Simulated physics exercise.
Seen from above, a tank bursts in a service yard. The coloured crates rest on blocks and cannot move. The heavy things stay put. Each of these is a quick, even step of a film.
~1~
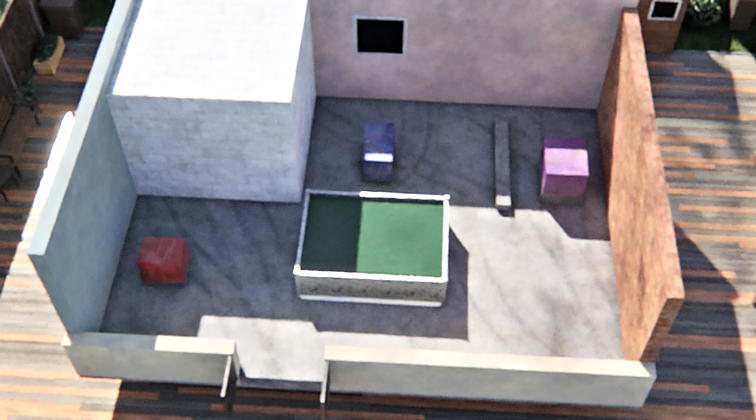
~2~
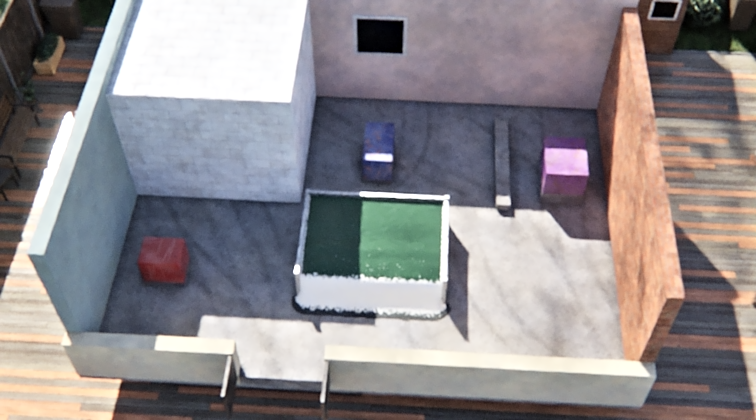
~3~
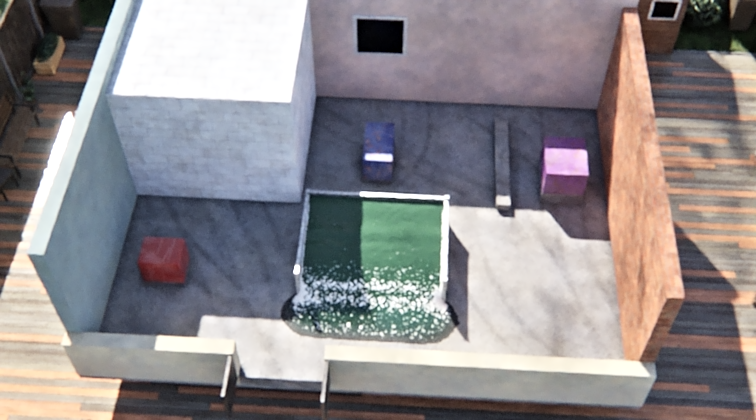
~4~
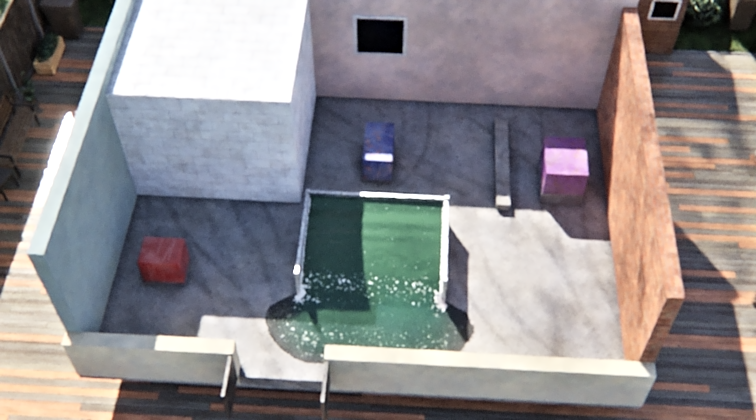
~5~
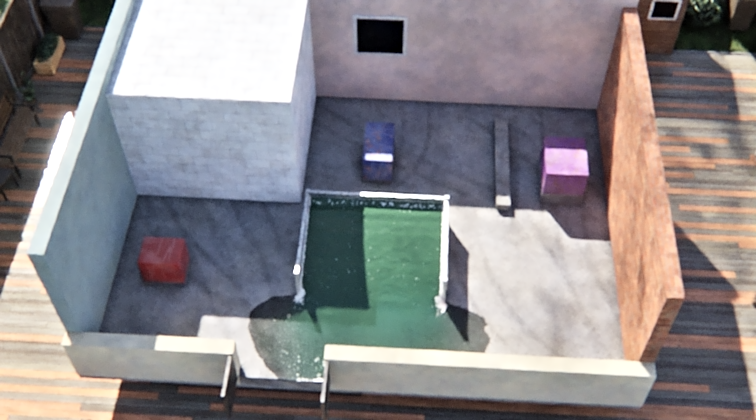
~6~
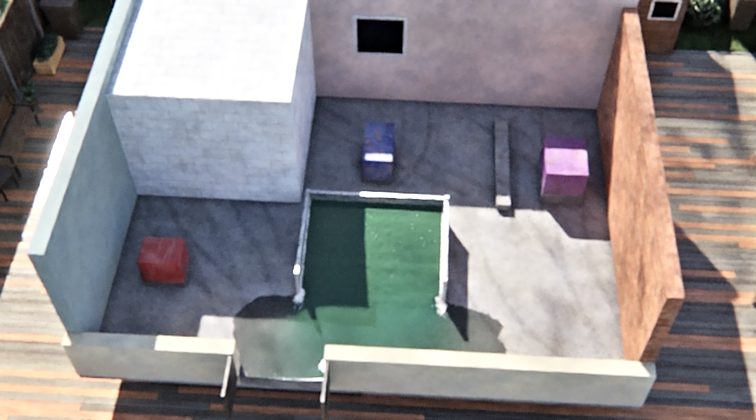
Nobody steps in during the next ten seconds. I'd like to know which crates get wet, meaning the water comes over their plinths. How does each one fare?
The red crate does not get wet. The blue crate does not get wet. The purple crate does not get wet.
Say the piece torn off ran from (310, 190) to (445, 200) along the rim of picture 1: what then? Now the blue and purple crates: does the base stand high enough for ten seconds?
First, the blue crate is flooded; second, the purple crate is not reached.
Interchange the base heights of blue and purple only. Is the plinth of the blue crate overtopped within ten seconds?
The blue one stays out of it.
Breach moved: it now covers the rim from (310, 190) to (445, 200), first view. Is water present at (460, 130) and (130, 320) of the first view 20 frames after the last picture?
Going through them in turn, the first is drenched and the second is untouched by it.
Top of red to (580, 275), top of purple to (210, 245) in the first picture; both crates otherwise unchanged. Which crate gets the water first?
First: The red crate.
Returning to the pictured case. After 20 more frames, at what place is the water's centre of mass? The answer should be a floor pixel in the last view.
I'd say around (413, 308).
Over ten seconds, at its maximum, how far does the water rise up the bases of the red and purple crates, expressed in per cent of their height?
The first comes to 80 per cent and the second to 60 per cent.
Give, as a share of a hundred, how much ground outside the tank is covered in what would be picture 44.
By my count, 65 percent.
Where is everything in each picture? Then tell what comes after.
In the first picture, the open tank at (374, 237) is whole and still.
In the second picture, the front is at (296, 299), out from the gap at (371, 290).
In the third picture, water pours out at (371, 292) and has run to (286, 314).
In the fourth picture, the front is at (467, 330), out from the gap at (371, 293).
In the fifth picture, water pours out at (371, 293) and has run to a hidden place.
In the sixth picture, the front is at a hidden place, out from the gap at (371, 293).
A moment on, water covers 15 % of the floor; the red crate not reached, the blue crate not reached, the purple crate not reached.
Next, water covers 25 % of the floor; the red crate not reached, the blue crate not reached, the purple crate not reached.
Then, water covers 45 % of the floor; the red crate water round its plinth, the blue crate not reached, the purple crate water round its plinth.
Later, water covers 65 % of the floor; the red crate water round its plinth, the blue crate not reached, the purple crate water round its plinth.
In the end, water covers 95 % of the floor; the red crate stayed above the water, the blue crate stayed above the water, the purple crate stayed above the water.
